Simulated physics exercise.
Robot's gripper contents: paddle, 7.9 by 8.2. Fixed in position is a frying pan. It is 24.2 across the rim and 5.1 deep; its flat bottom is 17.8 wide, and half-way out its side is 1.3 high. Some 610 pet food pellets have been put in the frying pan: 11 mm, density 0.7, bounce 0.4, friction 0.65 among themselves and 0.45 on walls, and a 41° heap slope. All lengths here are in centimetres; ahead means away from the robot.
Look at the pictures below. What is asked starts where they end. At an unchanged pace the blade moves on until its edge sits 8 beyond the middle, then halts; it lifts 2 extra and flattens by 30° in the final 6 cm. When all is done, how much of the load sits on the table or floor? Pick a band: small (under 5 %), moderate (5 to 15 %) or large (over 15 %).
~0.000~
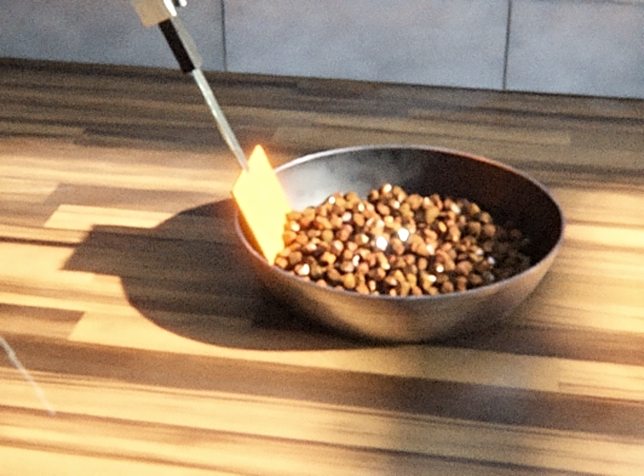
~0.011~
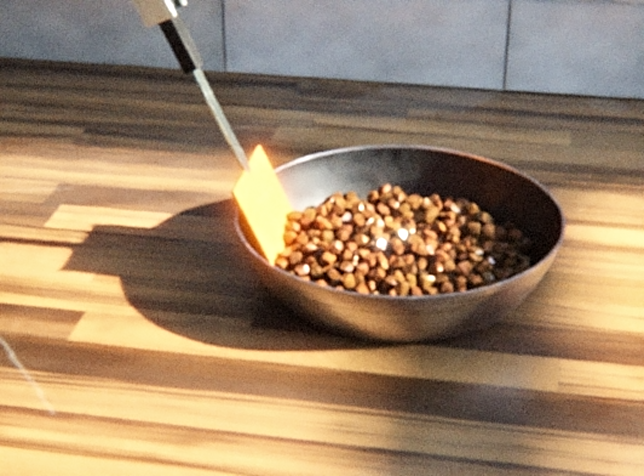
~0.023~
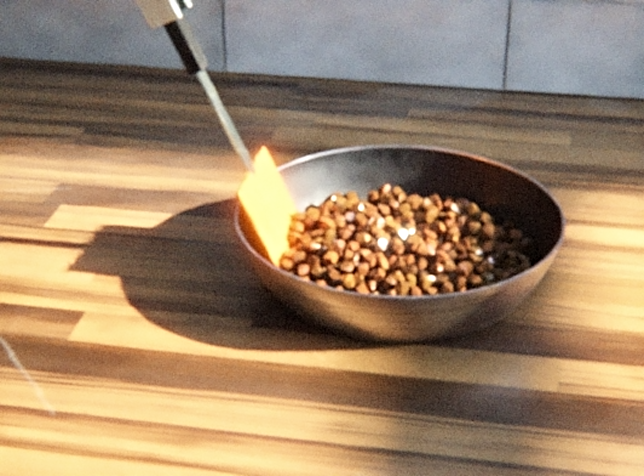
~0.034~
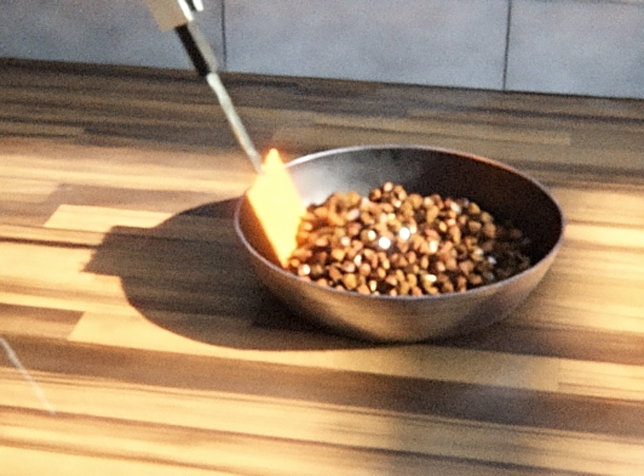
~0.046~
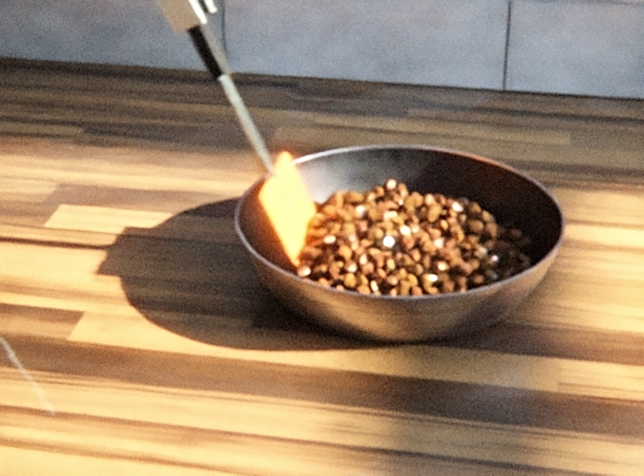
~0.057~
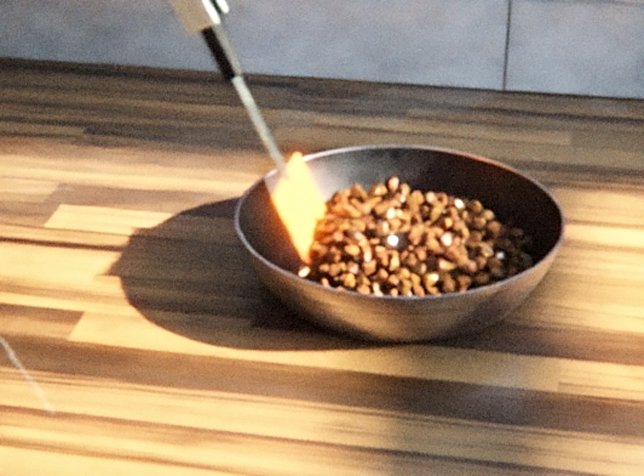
The share is moderate, 5 to 15 %.
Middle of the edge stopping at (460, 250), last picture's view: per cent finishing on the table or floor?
Something close to 0 in a hundred.
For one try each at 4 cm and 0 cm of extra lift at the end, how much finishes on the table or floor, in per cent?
15 and 5 %.
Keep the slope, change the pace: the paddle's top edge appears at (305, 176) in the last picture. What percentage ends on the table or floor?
About 25 percent.
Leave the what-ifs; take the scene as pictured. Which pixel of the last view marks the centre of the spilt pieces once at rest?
It ends up around (614, 283).
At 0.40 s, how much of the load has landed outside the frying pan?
8 per cent.
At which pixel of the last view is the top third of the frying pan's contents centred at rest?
At about (510, 227).
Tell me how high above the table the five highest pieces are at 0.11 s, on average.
Roughly 6 centimetres.
By 0.11 s, sloping 65°, highest piece 6 above the table; 614 in the frying pan.
By 0.17 s, sloping 55°, highest piece 7 above the table; 614 in the frying pan.
By 0.40 s, sloping 35°, highest piece 7 above the table; 556 in the frying pan, 53 on the table or floor, 5 on the blade or in flight.
By 1.45 s, sloping 35°, highest piece 7 above the table; 553 in the frying pan, 61 on the table or floor.
Final count, 553 in the frying pan, 61 on the table or floor. That is 10 % on the table or floor.
